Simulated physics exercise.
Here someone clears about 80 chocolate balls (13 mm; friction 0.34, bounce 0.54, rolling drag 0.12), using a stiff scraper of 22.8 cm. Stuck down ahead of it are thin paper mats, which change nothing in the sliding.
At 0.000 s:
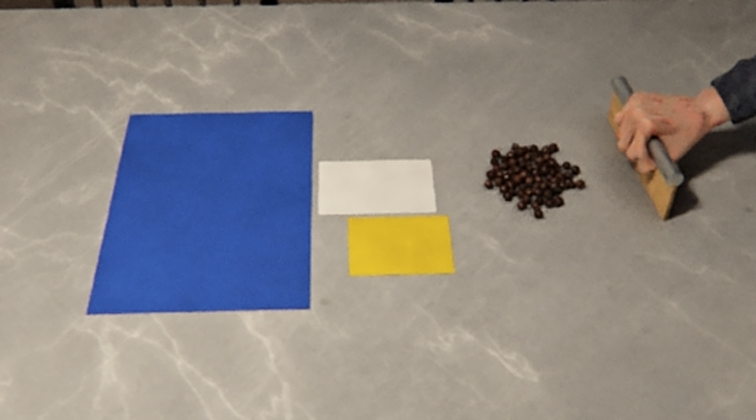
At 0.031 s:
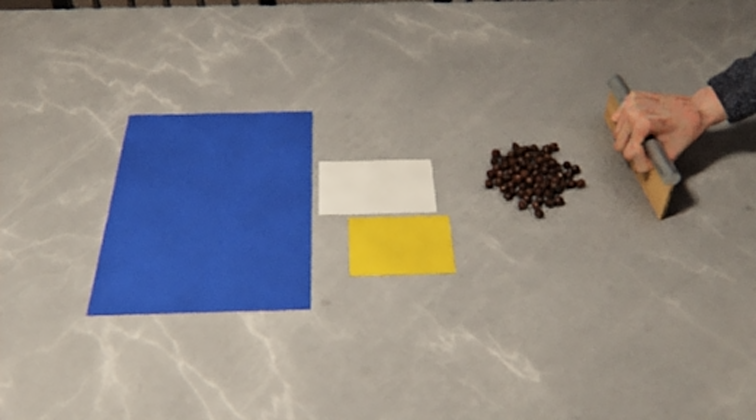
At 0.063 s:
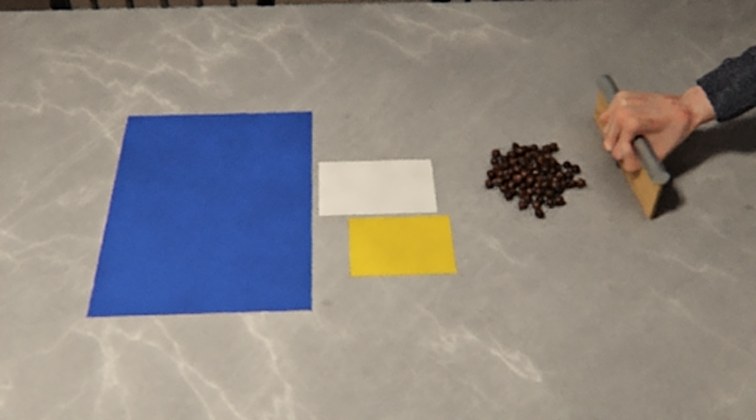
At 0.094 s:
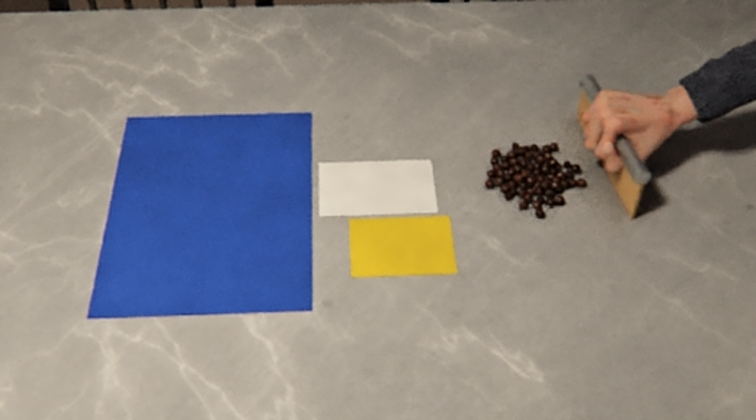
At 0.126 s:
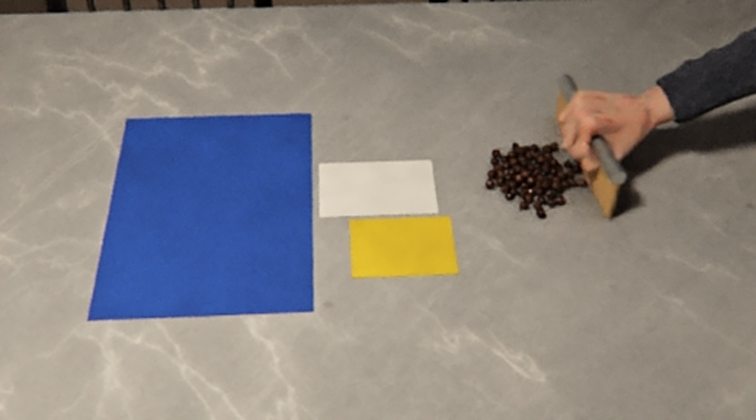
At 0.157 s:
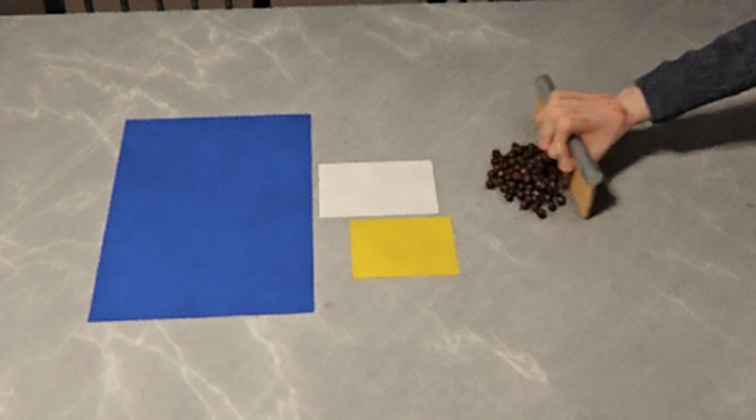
On a grey marbled surface with blue, white and yellow mats lying flat, a hand at the right holds a scraper upright, then slides it left until it meets the near side of a pile of small dark brown balls.
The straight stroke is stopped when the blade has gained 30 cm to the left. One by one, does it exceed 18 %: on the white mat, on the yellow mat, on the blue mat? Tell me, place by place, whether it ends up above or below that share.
Place by place: White mat, below the mark; yellow mat, below the mark; blue mat, above the mark.
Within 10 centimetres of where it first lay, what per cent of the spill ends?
Roughly 0 per cent.
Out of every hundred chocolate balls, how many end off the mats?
It comes to around 20 percent.
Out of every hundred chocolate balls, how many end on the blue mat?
Near 80 in a hundred, give or take.
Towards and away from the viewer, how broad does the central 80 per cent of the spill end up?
Estimated band: Near 36 cm.
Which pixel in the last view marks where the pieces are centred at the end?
(258, 202).
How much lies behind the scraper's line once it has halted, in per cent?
Around 0 per cent.
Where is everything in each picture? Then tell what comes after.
Scraper from (672, 192) to (616, 93); moved 0.0 cm; pieces shifted so far, 0; middle of the spill at (530, 168); yellow mat at (400, 245); white mat at (376, 187); blue mat at (211, 203), in the first frame.
Scraper from (669, 191) to (612, 92); moved 0.5 cm; pieces shifted so far, 0; middle of the spill at (530, 168), in the second frame.
Scraper from (658, 190) to (602, 92); moved 2.1 cm; pieces shifted so far, 0; middle of the spill at (530, 167), in the third frame.
Scraper from (639, 190) to (585, 92); moved 4.7 cm; pieces shifted so far, 0; middle of the spill at (531, 167), in the fourth frame.
Scraper from (615, 190) to (562, 92); moved 8.1 cm; pieces shifted so far, 0; middle of the spill at (531, 168), in the fifth frame.
Scraper from (592, 190) to (540, 92); moved 11.5 cm; pieces shifted so far, 45; middle of the spill at (540, 165); yellow mat at (403, 247); white mat at (377, 188); blue mat at (211, 207). Its speed is about 1.07 m/s, in the sixth frame.
Then, at 0.31 s, scraper 27 cm from its start, spill 21 cm wide; yellow mat 5 %, white mat 25 %, off the mats 70 %.
Then, at 0.45 s, scraper 30 cm from its start, spill 28 cm wide; yellow mat 25 %, white mat 45 %, off the mats 30 %.
After 0.58 s, scraper 30 cm from its start, spill 34 cm wide; yellow mat 5 %, white mat 25 %, blue mat 30 %, off the mats 40 %.
In the end, at 1.7 s, yellow mat 0 %, white mat 5 %, blue mat 80 %, off the mats 20 %.
